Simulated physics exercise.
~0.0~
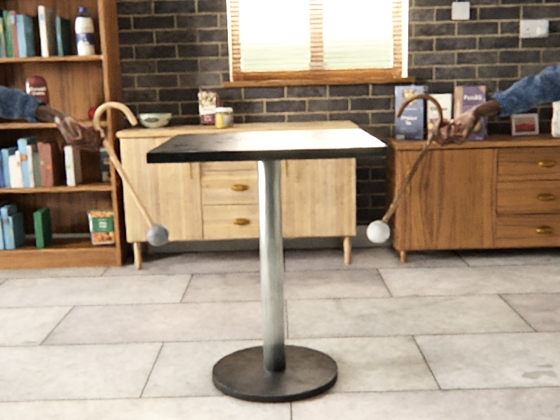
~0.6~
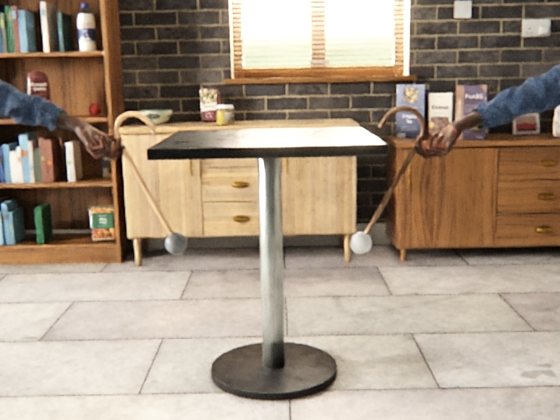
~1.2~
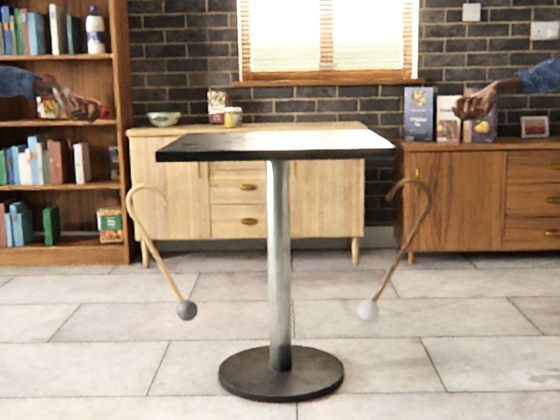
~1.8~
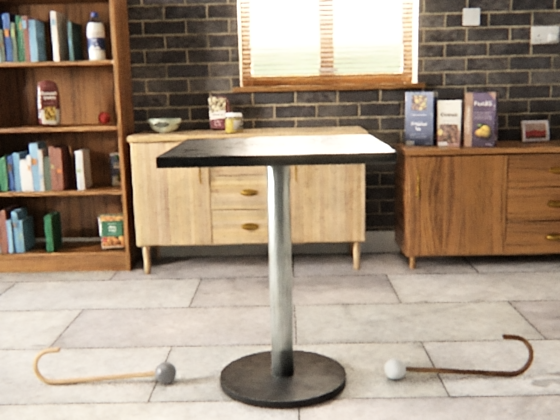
Two hooked handles drop beside a table as two hands release them, landing on the floor.
